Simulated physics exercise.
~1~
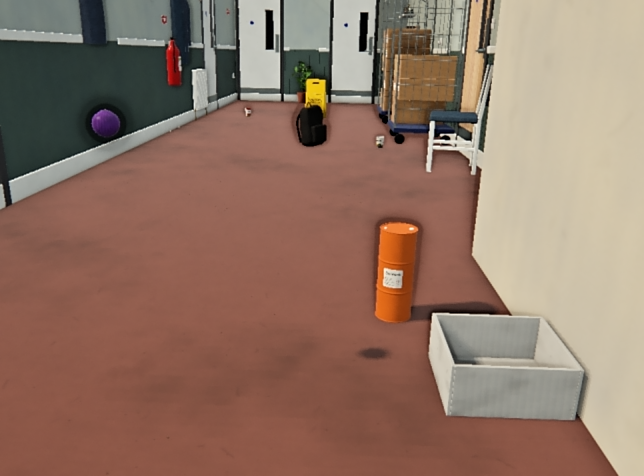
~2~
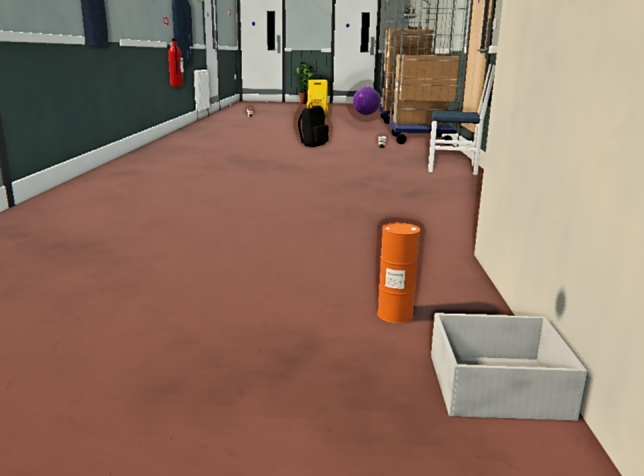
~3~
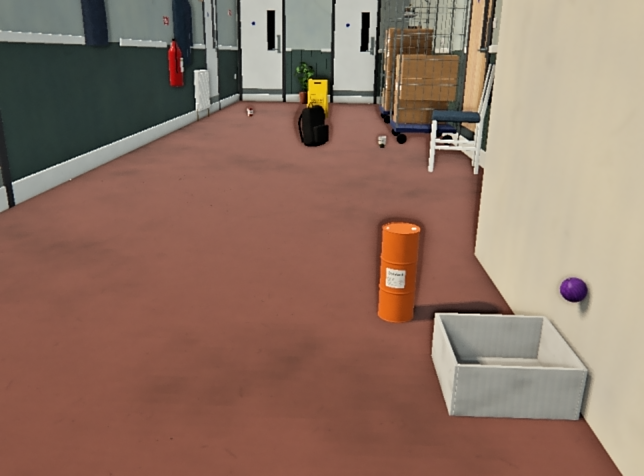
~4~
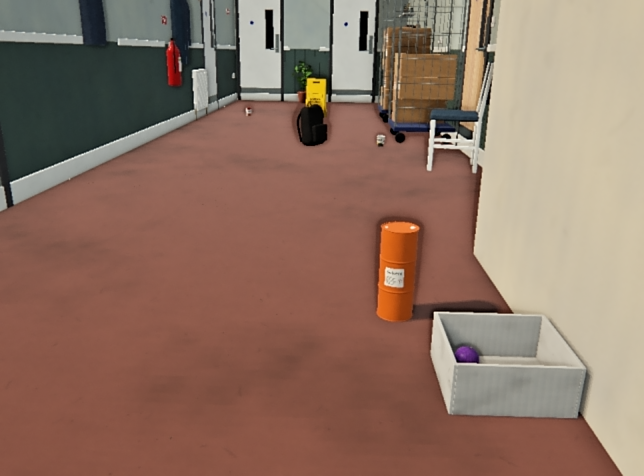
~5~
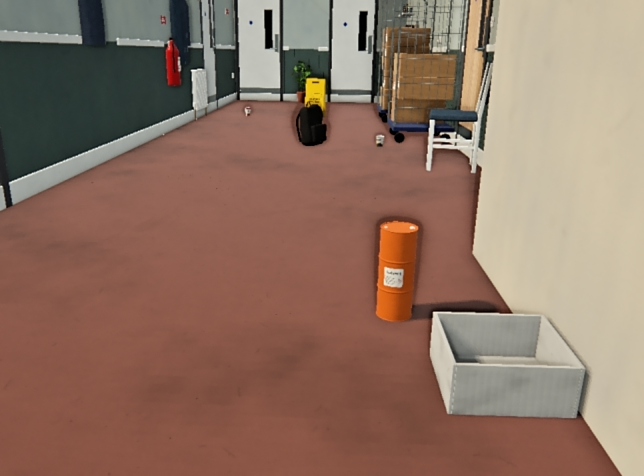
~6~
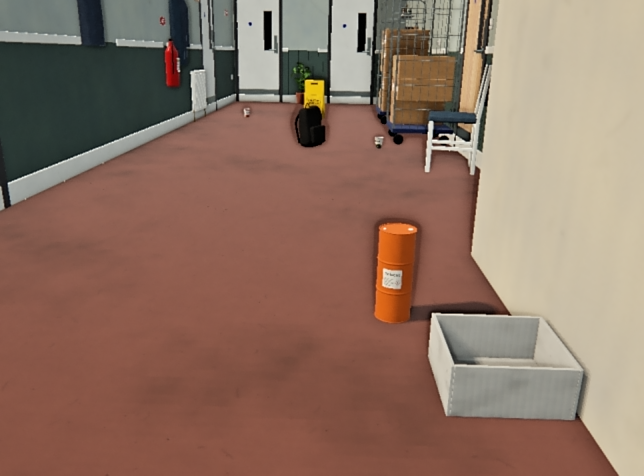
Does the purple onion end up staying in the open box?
Yes, it comes off the right wall, drops into the box and stays in, hidden behind the front panel at the end.
The clip opens in a long room with a reddish floor, where a round purple onion is already in the air at the left, with no hand in view. It flies to the right, passing high above an upright orange canister that stands beside an open pale box. The onion then drops toward the cream wall on the right, meets it just above the box and comes back to the left. It falls inside the box, near the left side, and sinks out of sight behind the front panel. At the end it has not reappeared, and the box and canister stand where they were.
